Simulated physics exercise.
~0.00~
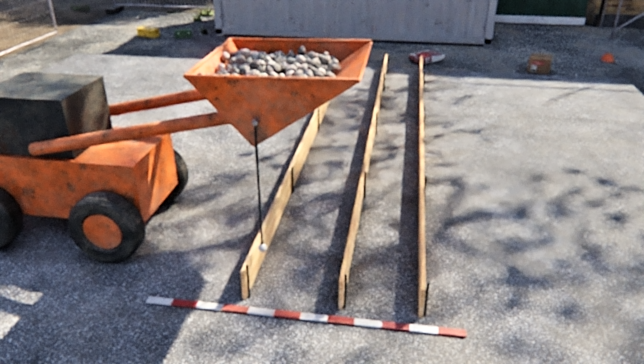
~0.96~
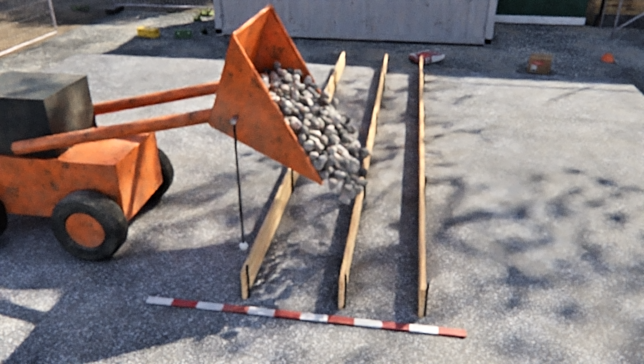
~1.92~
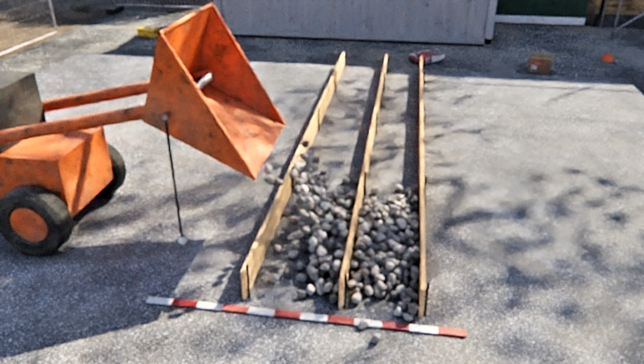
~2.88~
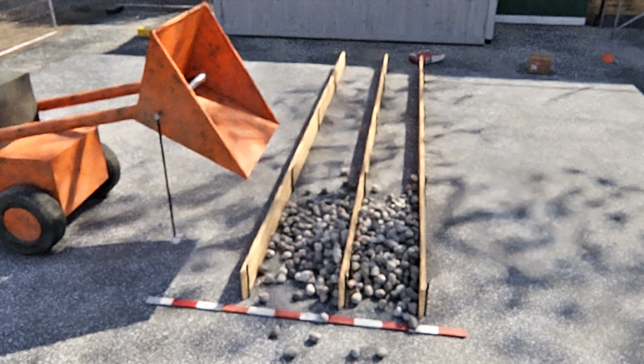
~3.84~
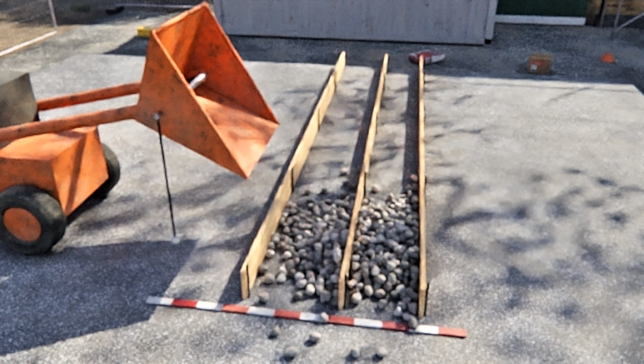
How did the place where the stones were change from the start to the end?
At the start the stones were heaped in the loader's raised orange bucket. By the end they lay lower down and to the right, spread on the ground mostly between the wooden boards near the striped staff.
